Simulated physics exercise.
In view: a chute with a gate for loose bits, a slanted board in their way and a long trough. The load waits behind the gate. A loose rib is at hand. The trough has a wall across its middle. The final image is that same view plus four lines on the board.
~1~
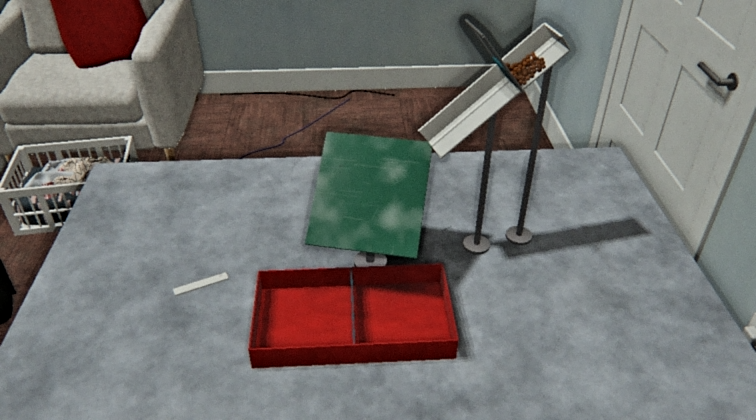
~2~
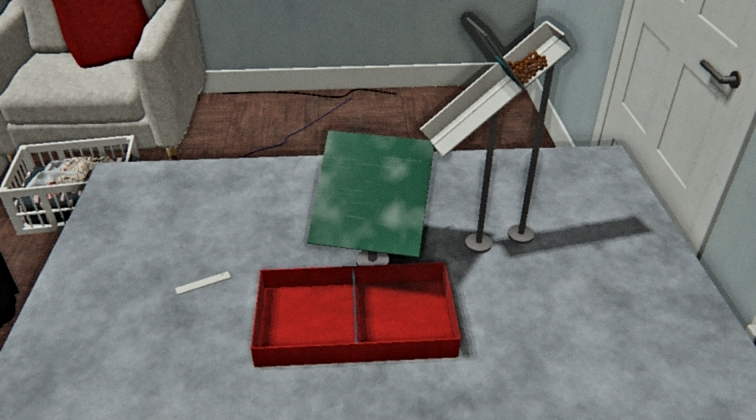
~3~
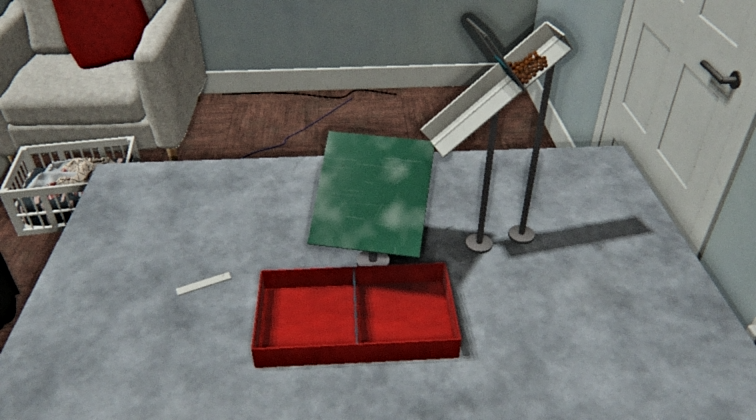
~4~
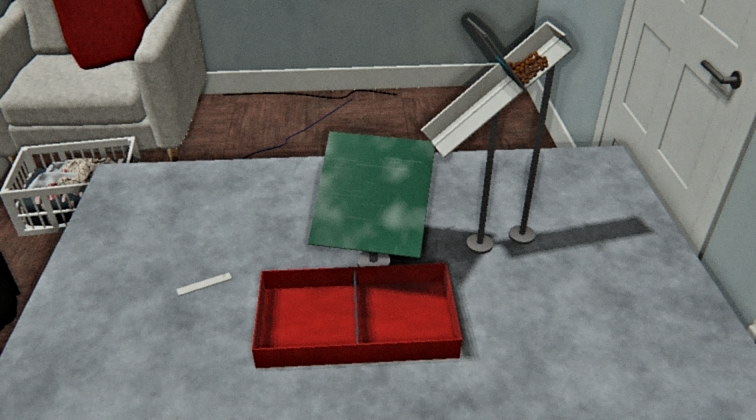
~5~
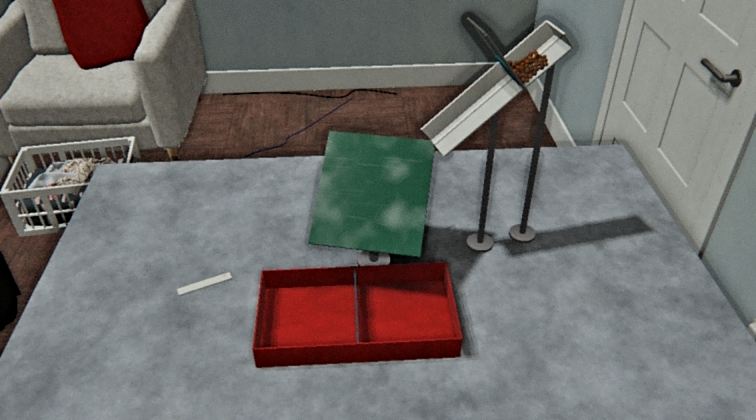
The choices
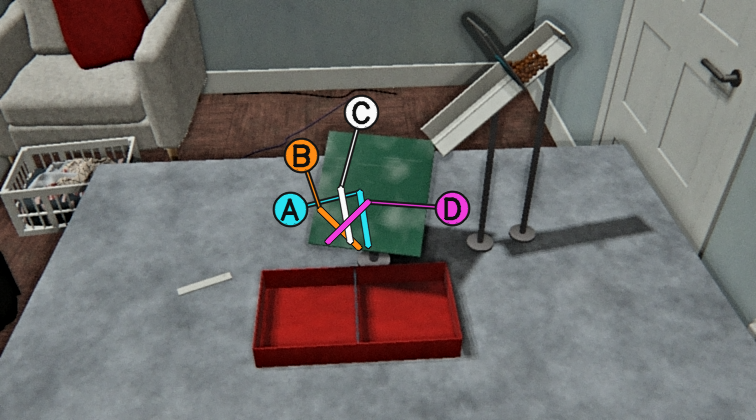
A large grey table held a red divided trough, a tilted green board and a raised white chute with brown cereal balls behind its gate, while a loose white strip lay nearby; practically nothing moved.
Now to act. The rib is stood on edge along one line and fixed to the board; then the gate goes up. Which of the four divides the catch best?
Go for C.
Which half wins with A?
Right.
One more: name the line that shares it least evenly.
Line A.
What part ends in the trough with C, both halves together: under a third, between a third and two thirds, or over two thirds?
It is over two thirds.
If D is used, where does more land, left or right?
Left.
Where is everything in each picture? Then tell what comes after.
The first frame shows load behind the gate at (521, 73), cereal balls; lip of the chute at (435, 150), sloping fairly steeply.
The second frame shows middle of the board at (372, 191), tilted fairly steeply; middle of its low edge at (362, 250); of its high edge at (381, 136).
The third frame shows front corners of the trough at (252, 349) and (460, 339); front end of its middle wall at (357, 344); gate still shut at (504, 65).
The fourth frame shows middle of the load at (524, 72); lip at (438, 149).
The fifth frame shows middle of the load at (524, 71); lip at (438, 149).
On the marked copy, line A from (359, 192) to (368, 245); line B from (320, 209) to (358, 247); line C from (340, 188) to (350, 241); line D from (368, 202) to (328, 241).
With A, of what is caught, a small part in the left half, nearly all in the right.
With B, of what is caught, about a quarter in the left half, most in the right.
With C, of what is caught, about half in the left half, about half in the right.
With D, of what is caught, most in the left half, about a quarter in the right.
